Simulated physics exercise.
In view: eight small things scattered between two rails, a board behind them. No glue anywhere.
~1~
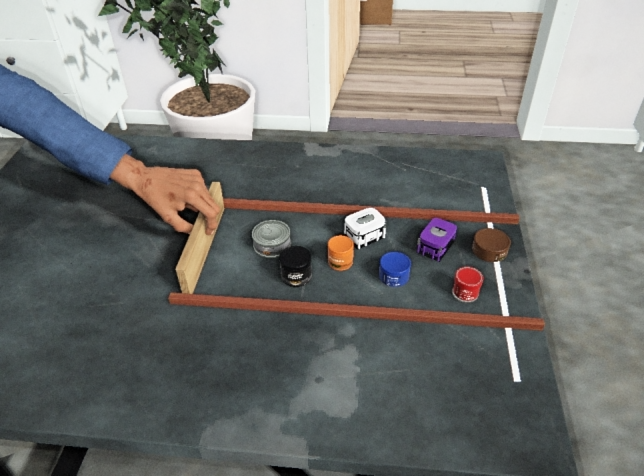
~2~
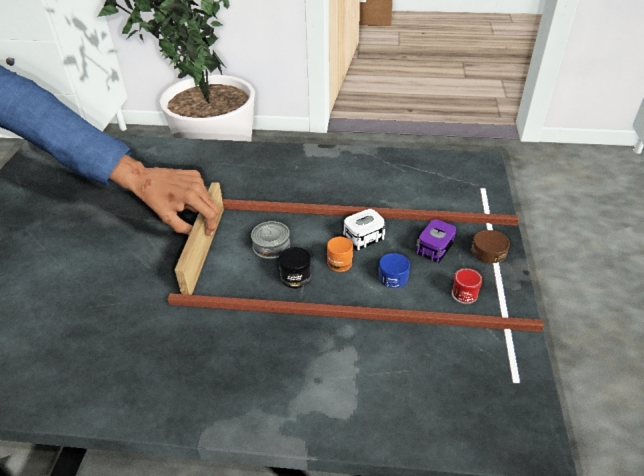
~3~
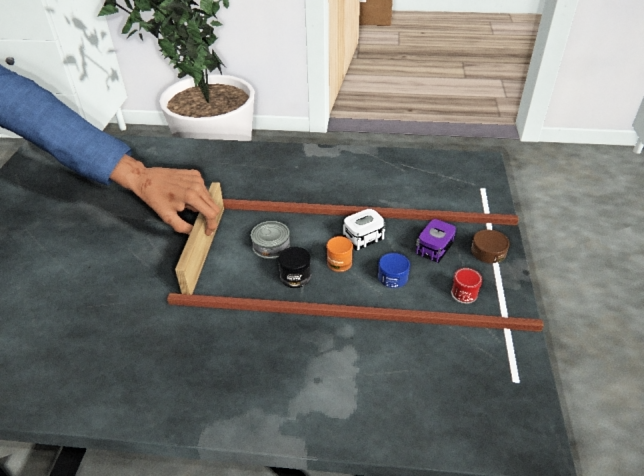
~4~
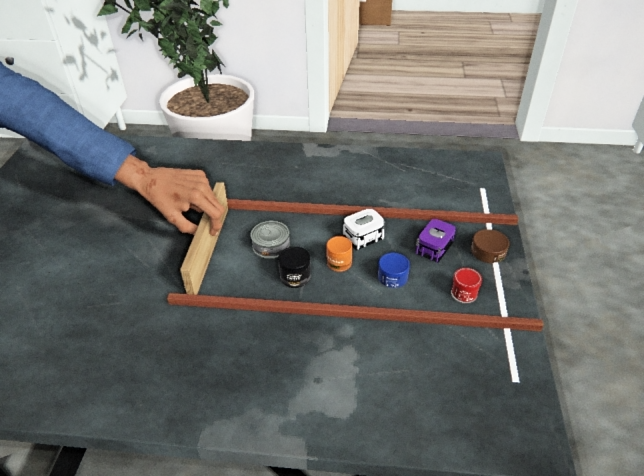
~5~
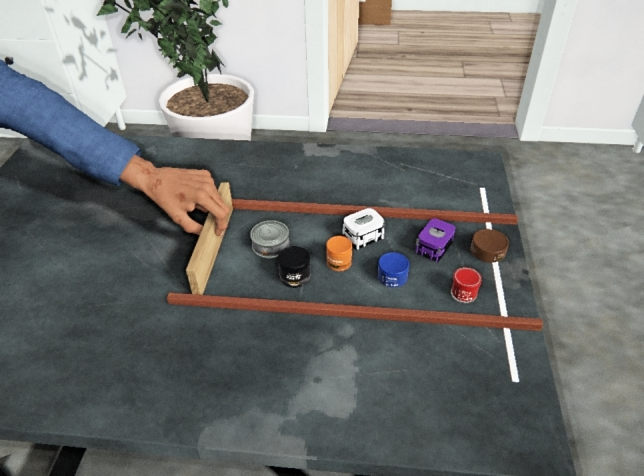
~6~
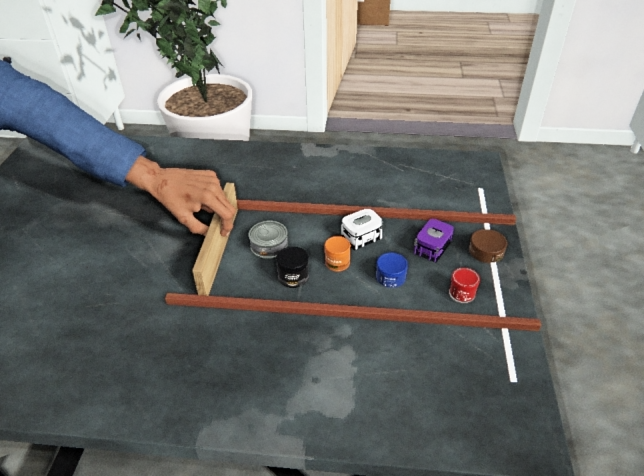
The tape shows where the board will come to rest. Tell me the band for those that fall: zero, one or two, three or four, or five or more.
As it turns out, the number that fall off is three or four.
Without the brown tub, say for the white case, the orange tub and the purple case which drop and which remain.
The white case stays on, the orange tub stays on, the purple case tumbles off.
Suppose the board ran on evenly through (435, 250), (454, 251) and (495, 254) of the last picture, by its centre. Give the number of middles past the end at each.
In that order 0, 1 and 4.
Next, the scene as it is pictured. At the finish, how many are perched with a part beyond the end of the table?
That would be 1.
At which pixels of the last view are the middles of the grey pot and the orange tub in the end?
The grey pot at (514, 255), the orange tub at (512, 275).
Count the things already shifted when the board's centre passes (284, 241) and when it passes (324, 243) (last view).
First 2, then 4.
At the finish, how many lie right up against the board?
That makes 4.
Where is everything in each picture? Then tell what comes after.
The first picture shows brown tub (491, 245); red pot (467, 285); purple case (437, 240); board (203, 236); tape (498, 268).
The second picture shows red pot (467, 286); black tub (295, 268).
The third picture shows purple case (436, 241); blue tub (394, 270).
The fourth picture shows brown tub (490, 246); white case (364, 229).
The fifth picture shows red pot (466, 285); grey pot (270, 239).
The sixth picture shows brown tub (488, 246); red pot (464, 286); purple case (434, 240); board (217, 237); tape (494, 268).
A little later, none off yet; brown tub at rest near (488, 246); red pot at rest near (464, 286); purple case at rest near (434, 240).
Next, none off yet; brown tub shifted about its own width near (520, 243); red pot shifted about its own width near (506, 300); purple case shifted about its own width near (487, 237).
When it is over, the number that fall off is three or four; down, blue tub, purple case, red pot and brown tub.
